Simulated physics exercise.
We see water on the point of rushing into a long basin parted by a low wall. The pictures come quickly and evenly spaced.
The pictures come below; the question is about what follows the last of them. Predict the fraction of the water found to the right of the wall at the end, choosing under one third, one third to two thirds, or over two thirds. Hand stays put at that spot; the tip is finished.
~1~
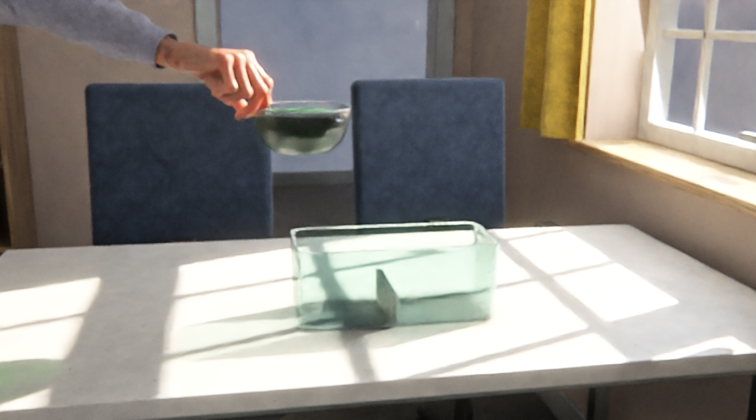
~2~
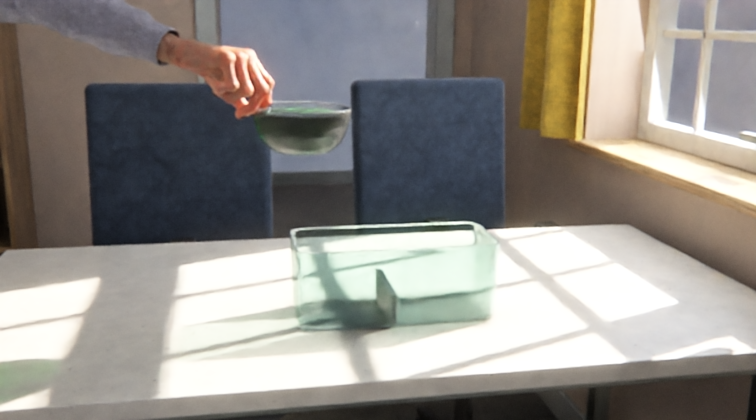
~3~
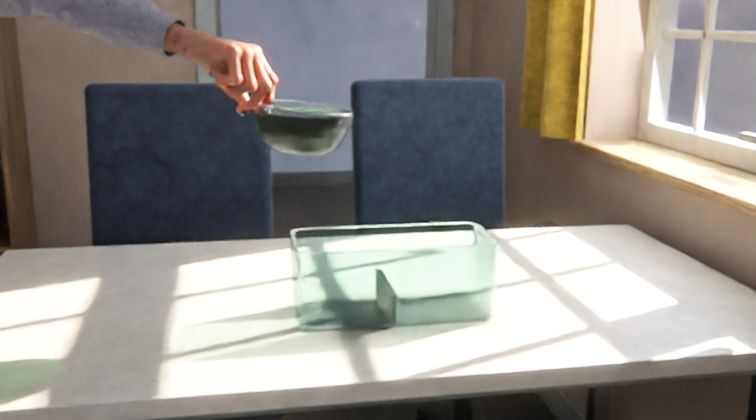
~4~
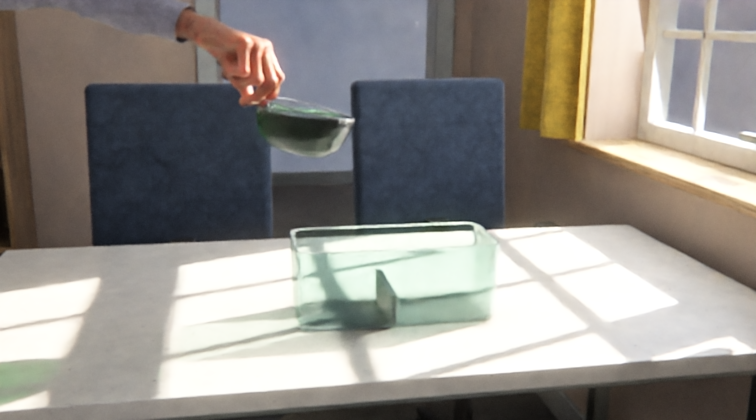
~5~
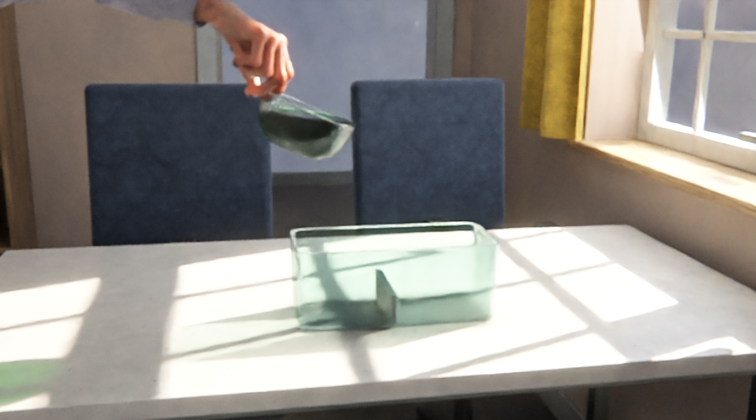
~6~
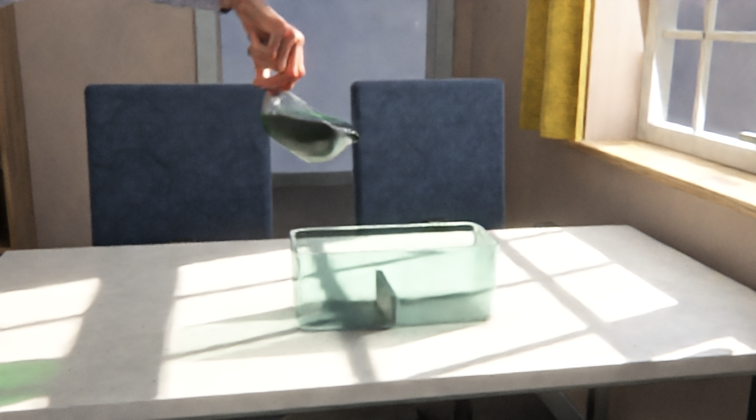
Prediction: One third to two thirds.
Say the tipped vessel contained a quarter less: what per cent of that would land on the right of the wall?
I'd put it at some 40 %.
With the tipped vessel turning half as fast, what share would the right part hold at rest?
About 65 per cent.
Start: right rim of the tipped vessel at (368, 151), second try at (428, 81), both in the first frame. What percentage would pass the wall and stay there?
First try: About 60 %; second try: About 75 %.
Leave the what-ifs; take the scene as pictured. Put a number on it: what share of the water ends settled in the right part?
It comes to about 50 per cent.
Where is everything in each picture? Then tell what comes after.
The first picture shows tilt 0°; pouring edge (350, 108); surface from (255, 114) to (347, 113); the long basin's rim runs from (294, 242) to (488, 234); the wall's top is at (386, 282).
The second picture shows tilt 2°; pouring edge (350, 109); surface from (255, 114) to (348, 114).
The third picture shows tilt 6°; pouring edge (351, 113); surface from (256, 112) to (349, 116).
The fourth picture shows tilt 14°; pouring edge (353, 120); surface from (259, 110) to (350, 118).
The fifth picture shows tilt 24°; pouring edge (353, 129); surface from (261, 110) to (351, 124); 2 per cent is over the edge.
The sixth picture shows tilt 35°; pouring edge (351, 139); surface from (263, 112) to (343, 127); 8 per cent is over the edge.
A moment on, the tilt is 98° and 11 per cent is still to pour, 5 is left of the wall and 23 right of it.
Next, the tilt is 101° and 1 per cent is still to pour, 41 is left of the wall and 53 right of it.
Then the tilt is 101° and 0 per cent is still to pour, 45 is left of the wall and 49 right of it.
Later the tilt is 101° and 0 per cent is still to pour, 47 is left of the wall and 50 right of it.
In the end 47 per cent lies left of the wall, 50 right of it and 3 outside.
